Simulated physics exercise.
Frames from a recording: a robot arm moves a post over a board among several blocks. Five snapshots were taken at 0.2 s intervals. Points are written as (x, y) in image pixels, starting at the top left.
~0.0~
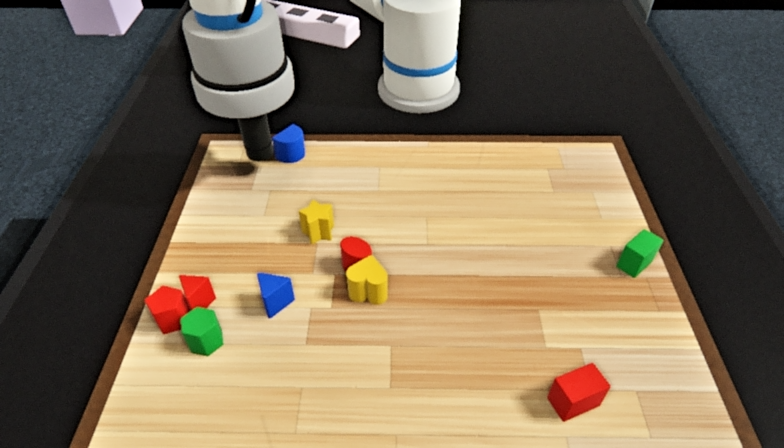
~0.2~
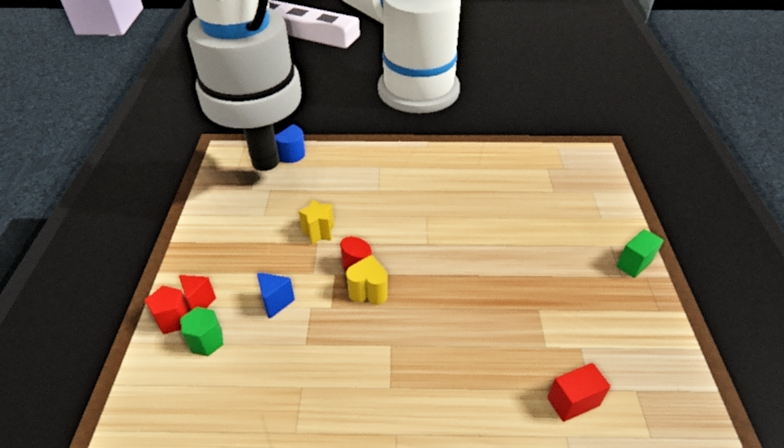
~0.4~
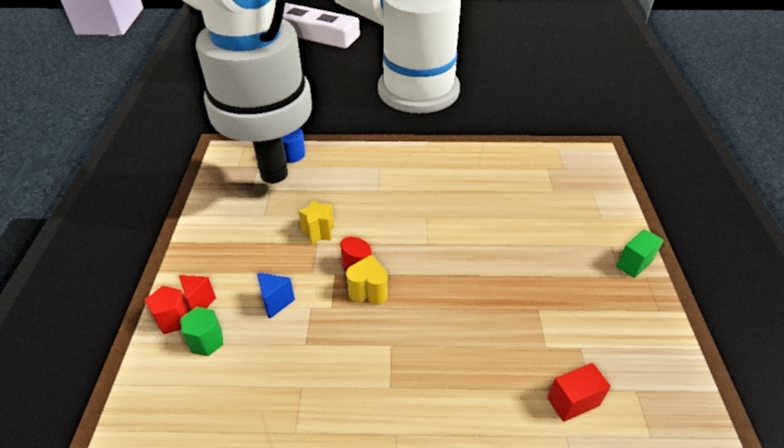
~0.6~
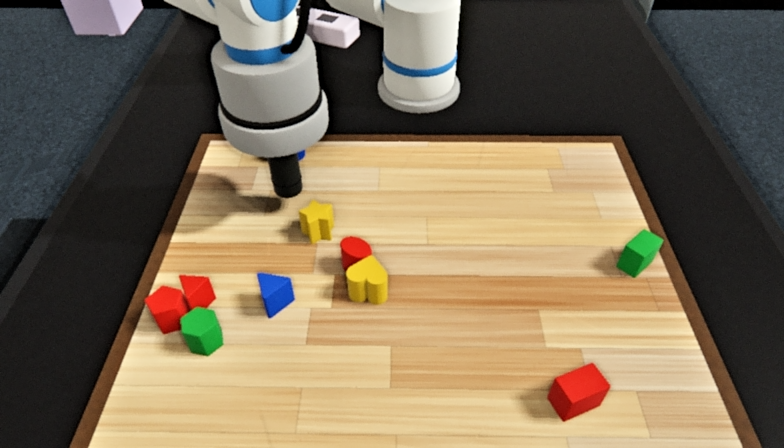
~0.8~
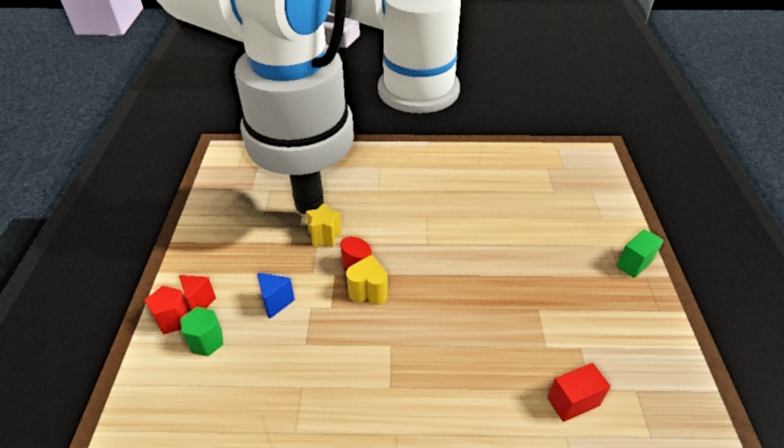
A robot arm moved its black post down and to the right across a wooden board of colored blocks, then nudged the yellow star slightly while the other blocks stayed still.
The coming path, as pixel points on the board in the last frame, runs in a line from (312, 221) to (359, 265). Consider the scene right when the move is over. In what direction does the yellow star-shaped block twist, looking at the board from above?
Direction: Clockwise.
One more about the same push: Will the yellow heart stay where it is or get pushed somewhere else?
Here's my answer: The yellow heart gets displaced.
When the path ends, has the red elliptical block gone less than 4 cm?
That would be a no.
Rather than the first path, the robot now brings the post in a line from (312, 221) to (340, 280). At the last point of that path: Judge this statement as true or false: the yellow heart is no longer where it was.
Answer: True.
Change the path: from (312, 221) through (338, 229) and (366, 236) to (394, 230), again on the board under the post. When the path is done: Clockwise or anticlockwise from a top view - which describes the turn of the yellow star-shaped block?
Overhead view: Clockwise.
What follows on the original path. Halfway along, post (332, 227); yellow star-shaped block (343, 239); red elliptical block (369, 255), turned 25° anticlockwise; yellow heart (375, 277), turned 40° clockwise.
At the end, post (358, 249); blue triangular block unmoved; yellow star-shaped block (364, 265), turned 20° clockwise; red elliptical block (390, 275), turned 60° anticlockwise; yellow heart (395, 302), turned 70° clockwise.
